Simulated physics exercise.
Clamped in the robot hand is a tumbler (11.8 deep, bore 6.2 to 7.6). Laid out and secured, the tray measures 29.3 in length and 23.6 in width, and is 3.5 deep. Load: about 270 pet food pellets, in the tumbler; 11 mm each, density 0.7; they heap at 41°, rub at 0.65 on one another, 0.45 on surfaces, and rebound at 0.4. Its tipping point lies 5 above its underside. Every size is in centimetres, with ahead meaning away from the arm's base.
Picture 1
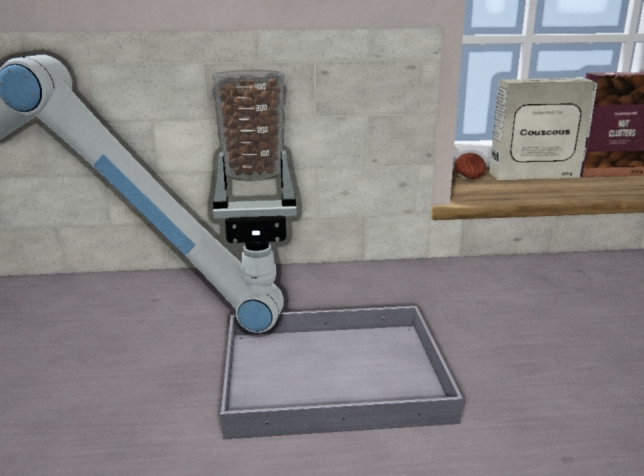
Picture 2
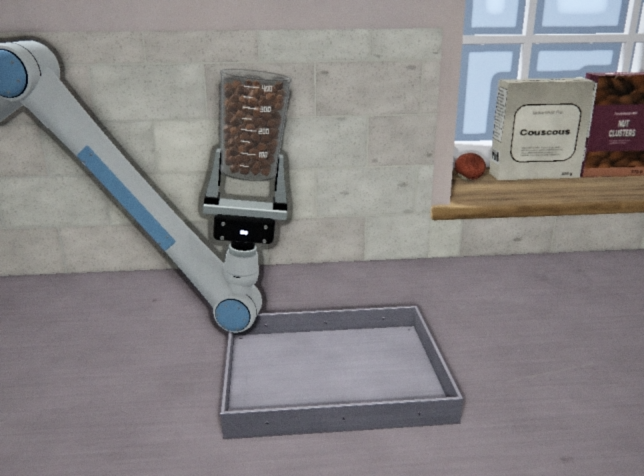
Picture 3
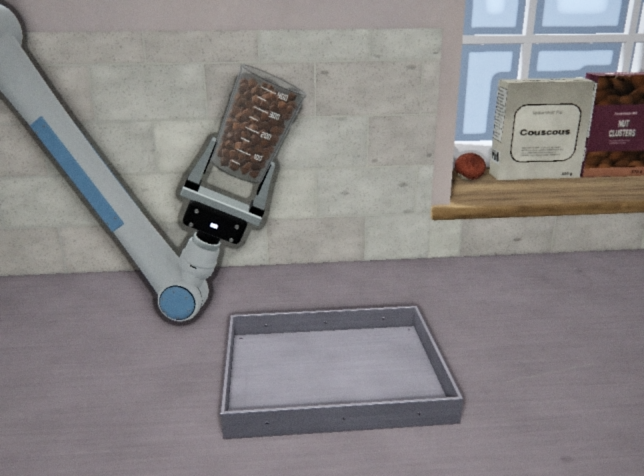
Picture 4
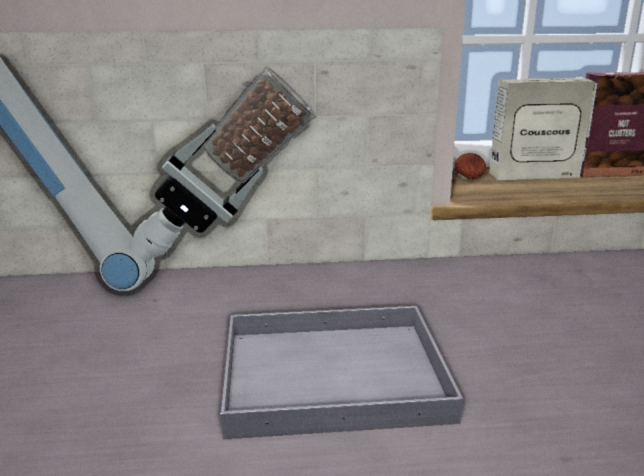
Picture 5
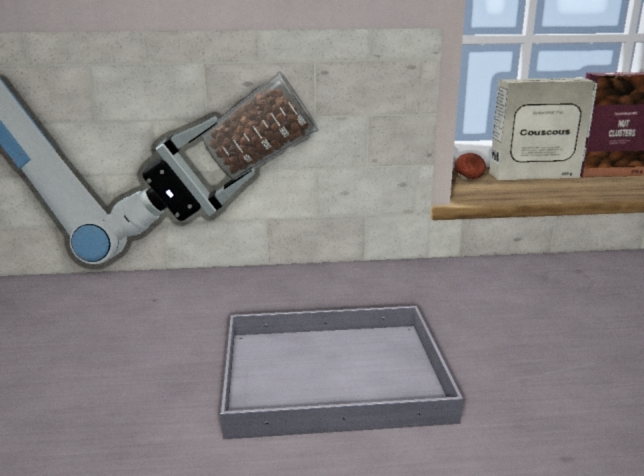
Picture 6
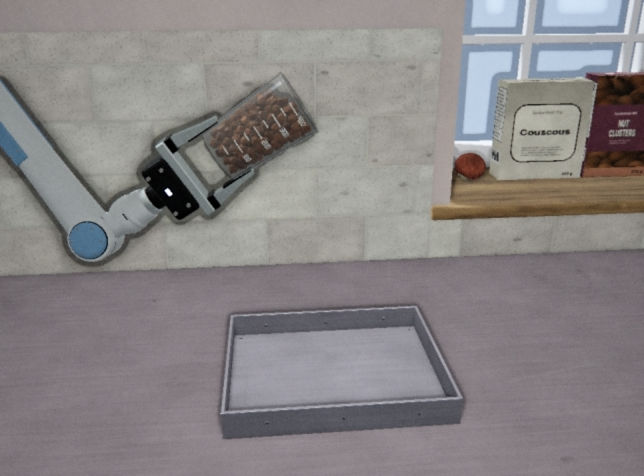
Above a kitchen counter, a robot arm draws back left and tilts a filled tumbler rightward.
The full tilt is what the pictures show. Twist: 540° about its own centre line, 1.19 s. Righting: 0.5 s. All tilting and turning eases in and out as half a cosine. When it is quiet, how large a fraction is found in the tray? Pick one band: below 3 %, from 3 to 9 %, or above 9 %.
The share falls below 3 %.
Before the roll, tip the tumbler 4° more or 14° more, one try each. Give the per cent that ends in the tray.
Roughly 0 and 10 per cent.
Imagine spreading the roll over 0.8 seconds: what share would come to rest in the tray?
I'd expect approximately 0 per cent then.
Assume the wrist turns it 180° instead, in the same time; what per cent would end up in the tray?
Roughly 0 percent, then.
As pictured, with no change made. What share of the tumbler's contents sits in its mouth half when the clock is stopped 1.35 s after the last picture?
Mouth-half share: Approx. 50 in a hundred.
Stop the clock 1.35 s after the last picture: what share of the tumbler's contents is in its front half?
Near enough 50 in a hundred.
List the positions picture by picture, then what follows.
The tumbler middle at (251, 127), upright; upper third of the load around (251, 100), from x 225 to 275, top at y 80; 273 in the tumbler, in the first frame.
The tumbler middle at (252, 127), tipped 7°; upper third of the load around (253, 100), from x 230 to 280, top at y 85, in the second frame.
The tumbler middle at (254, 127), tipped 25°; upper third of the load around (260, 103), from x 220 to 290, top at y 80, in the third frame.
The tumbler middle at (257, 129), tipped 45°; upper third of the load around (266, 109), from x 215 to 300, top at y 85, in the fourth frame.
The tumbler middle at (258, 130), tipped 57°; upper third of the load around (268, 112), from x 215 to 305, top at y 90, in the fifth frame.
The tumbler middle at (258, 130), tipped 58°; upper third of the load around (269, 113), from x 215 to 305, top at y 95; 273 in the tumbler, in the sixth frame.
Then, 0.68 s on, tipped 58°, highest piece 40 above the table; 272 in the tumbler, 1 in the tray.
Then, 1.35 s on, tipped 44°, highest piece 40 above the table; 271 in the tumbler, 2 in the tray.
Then, 1.89 s on, upright, highest piece 42 above the table; 271 in the tumbler, 2 in the tray.
Then, 2.59 s on, upright, highest piece 42 above the table; 271 in the tumbler, 2 in the tray.
In the end, 271 in the tumbler, 2 in the tray. That is 1 % in the tray.
